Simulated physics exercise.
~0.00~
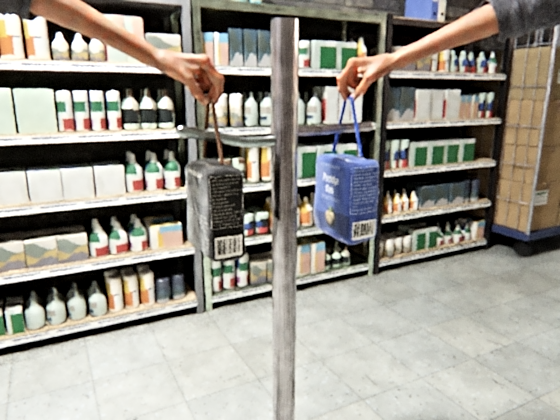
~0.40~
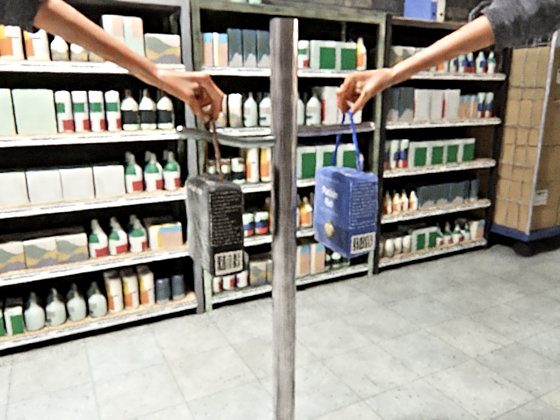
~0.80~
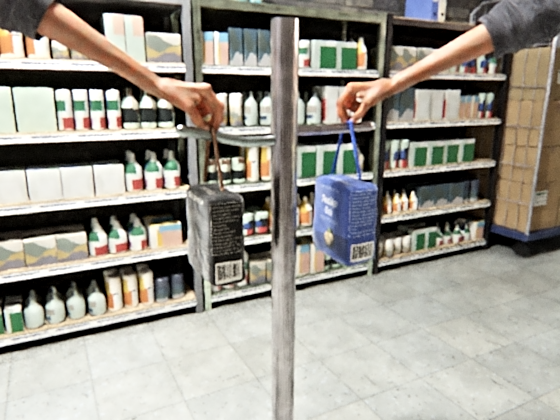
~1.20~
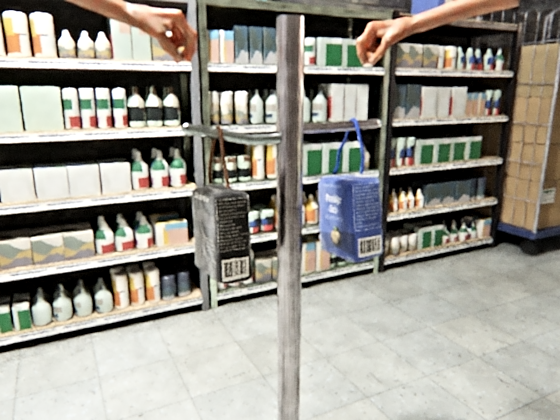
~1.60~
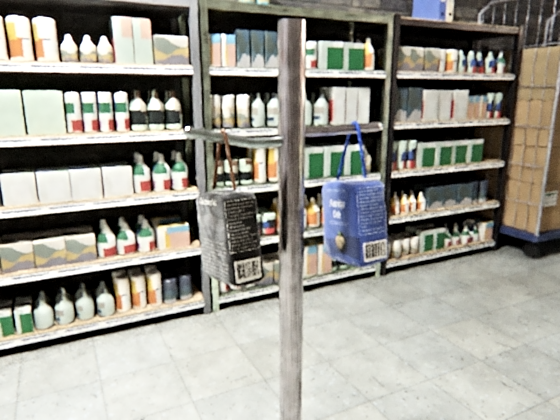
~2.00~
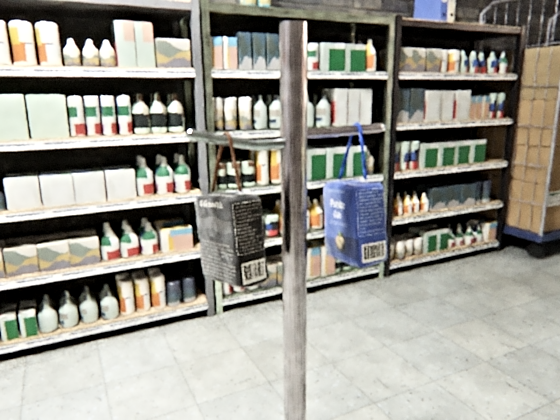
The video shows two hands lowering a black bag and a blue sack by their loops on either side of an upright post before store shelves. The hands let go and withdraw, and both items sway slightly, remaining hanging at the end.
